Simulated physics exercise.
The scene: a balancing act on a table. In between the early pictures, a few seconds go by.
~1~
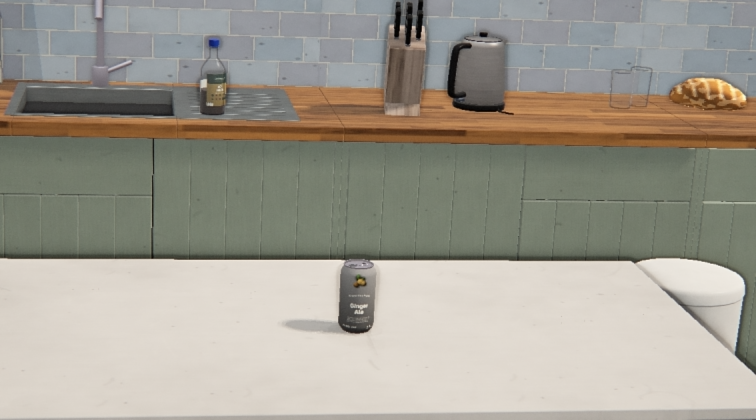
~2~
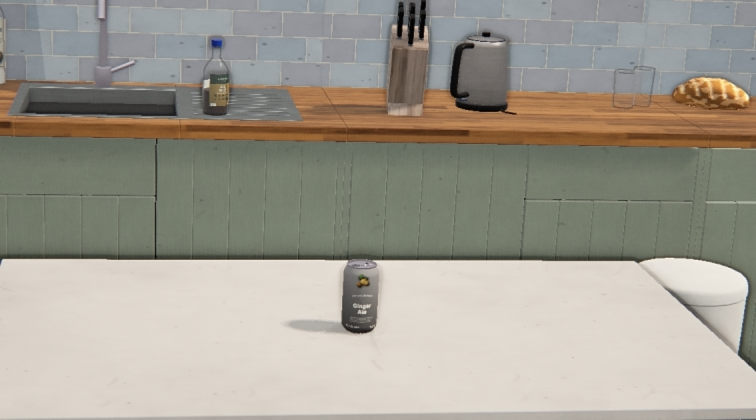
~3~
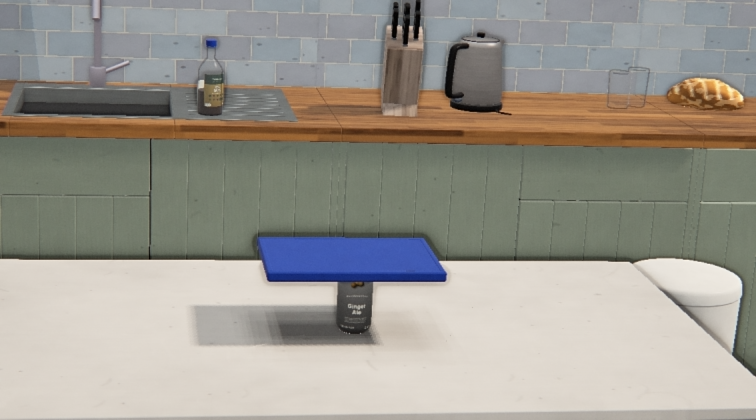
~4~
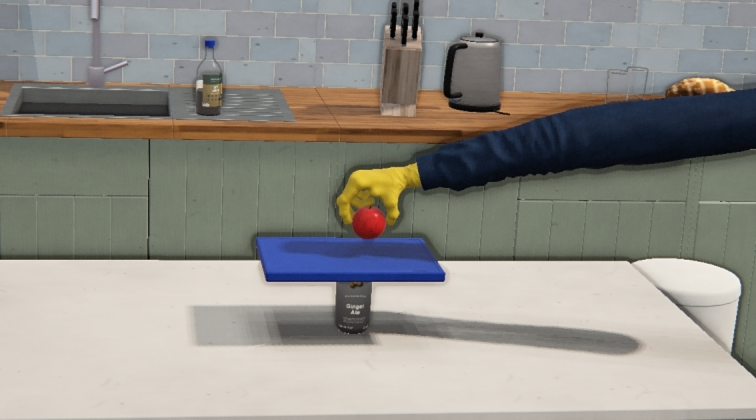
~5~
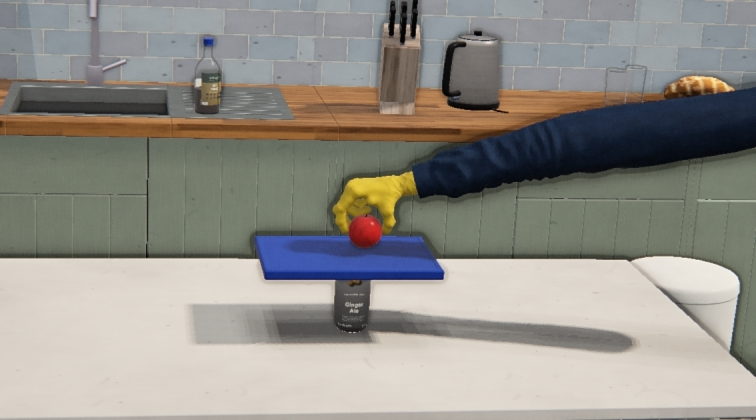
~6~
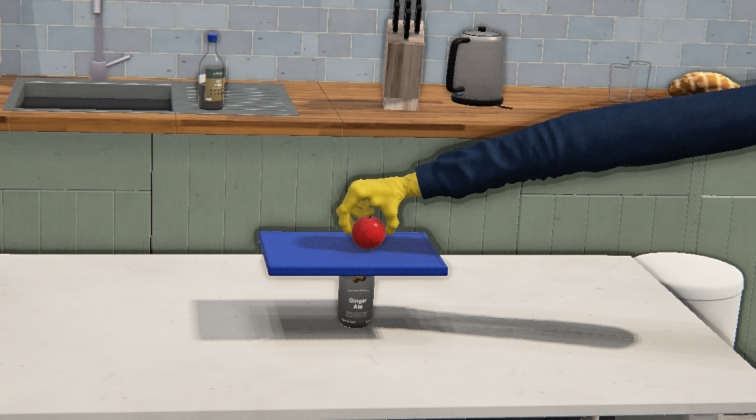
A yellow-gloved hand on a dark blue sleeve reaches in from the right over a white table, viewed from the front in a kitchen with green cabinets, a wooden counter and blue tiles. A dark ginger ale can stands alone at the centre, then a flat blue lid appears on top of it. The hand lowers a red apple onto the lid, while the view shifts very slightly.
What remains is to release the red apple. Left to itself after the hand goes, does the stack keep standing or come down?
Will stay.
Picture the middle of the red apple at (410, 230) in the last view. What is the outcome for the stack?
After that, it remains intact.
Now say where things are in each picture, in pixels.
In the first picture, the last thing is not in view yet.
In the second picture, the last thing is not in view yet.
In the third picture, the last thing is not in view yet; blue lid (349, 259).
In the fourth picture, still above its spot; red apple (369, 223); blue lid (348, 259).
In the fifth picture, still above its spot; red apple (365, 231); blue lid (347, 257).
In the sixth picture, in place under the hand; red apple (368, 232); blue lid (351, 253).
Then, 0.20 s later than the last frame, all is still.
Then, 0.40 s later than the last frame, red apple resting near (368, 233).
When it is over, all 3 as before. End places, in pixels of the last picture, red apple near (368, 233). The stack stays up.
